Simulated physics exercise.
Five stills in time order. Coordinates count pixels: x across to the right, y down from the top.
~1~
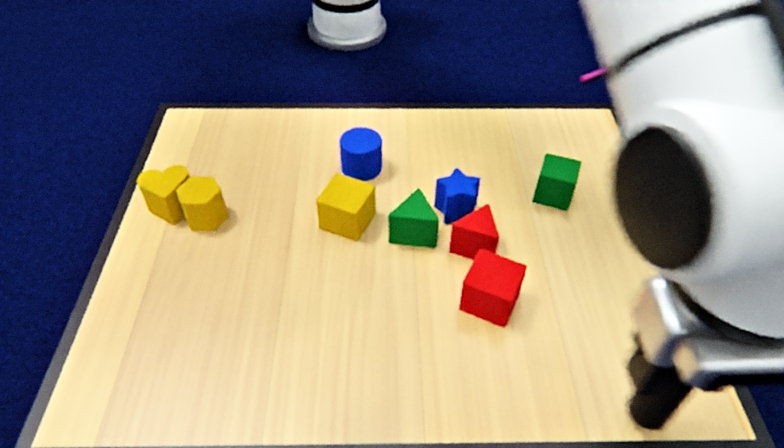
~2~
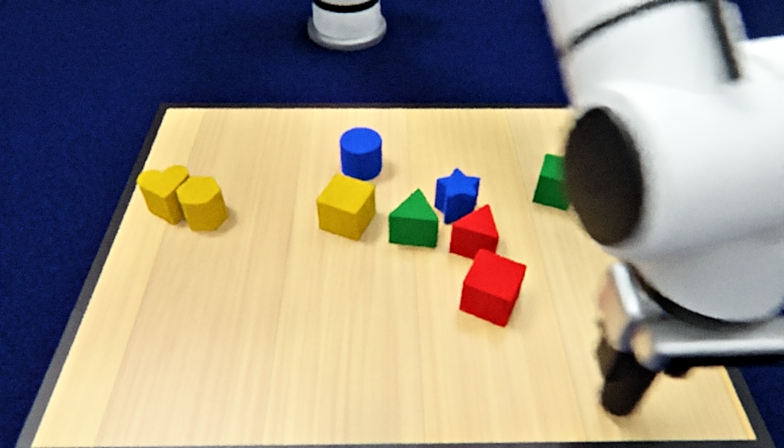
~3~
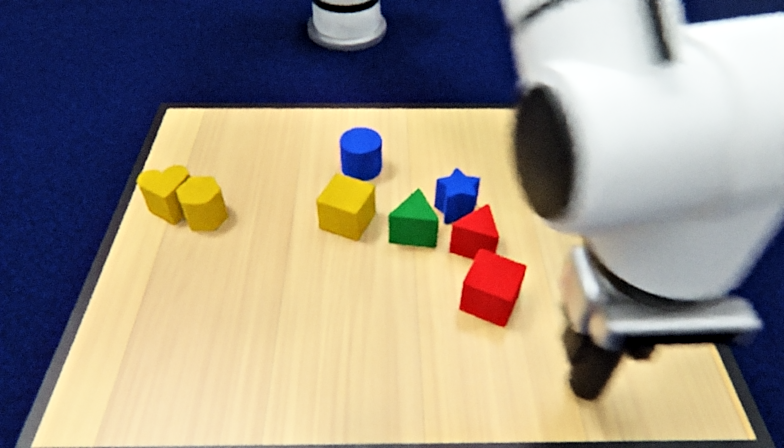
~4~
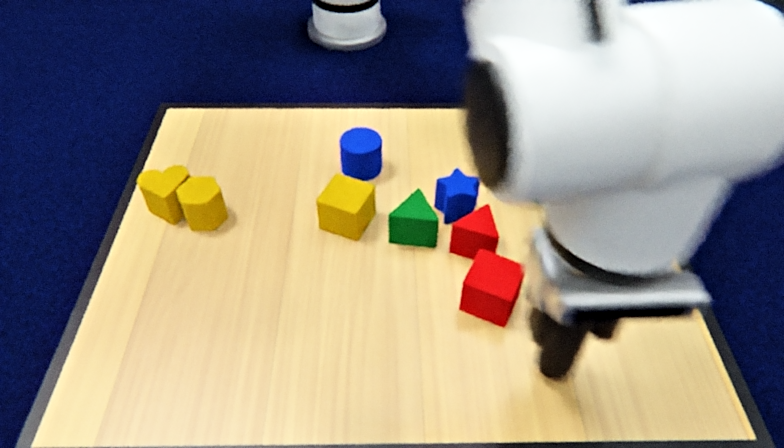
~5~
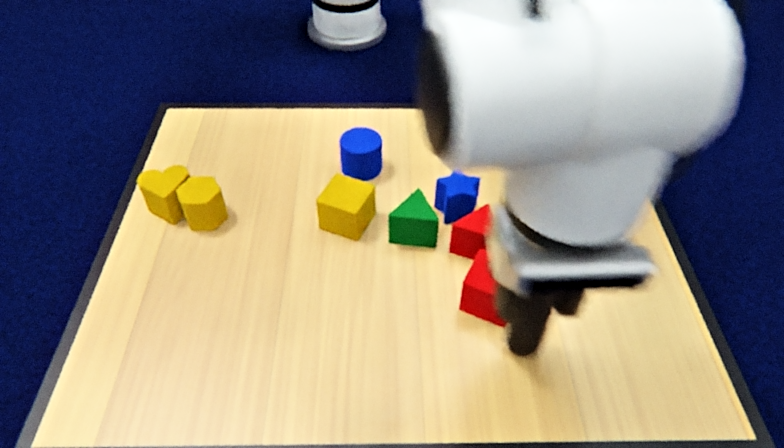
A pale wooden board edged in black lies on a deep blue surface, seen from above at an angle by a still camera. Yellow blocks sit at left, with a blue cylinder, yellow cube, green triangle, blue star, red triangle and red cube around the middle and a green block at right. A white robot arm with a dark tip glides left and slightly upward, covering the green block and partly the red cube, while no block moves.
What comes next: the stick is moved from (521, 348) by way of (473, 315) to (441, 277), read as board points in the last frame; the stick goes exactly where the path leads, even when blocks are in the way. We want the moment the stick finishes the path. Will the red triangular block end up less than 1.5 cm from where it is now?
Going by the path, no.
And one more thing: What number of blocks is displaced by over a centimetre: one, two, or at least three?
I'd say two blocks get shifted by more than about 1 cm.
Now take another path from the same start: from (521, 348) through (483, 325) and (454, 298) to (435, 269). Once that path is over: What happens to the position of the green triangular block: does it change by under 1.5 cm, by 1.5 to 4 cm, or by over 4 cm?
Its final spot will lie within 1.5 cm of the current one.
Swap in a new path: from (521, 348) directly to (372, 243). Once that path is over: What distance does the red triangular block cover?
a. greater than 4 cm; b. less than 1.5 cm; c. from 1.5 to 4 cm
It's c.
On the path given first. One third of the way, stick (490, 318); red square piece (484, 257), turned 20° clockwise.
Two thirds of the way, stick (462, 296); red triangular block (484, 211), turned 25° anticlockwise; red square piece (475, 241), turned 60° clockwise.
At the end, stick (442, 270); green triangular block unmoved; red triangular block (490, 204); red square piece (469, 226), turned 95° clockwise.
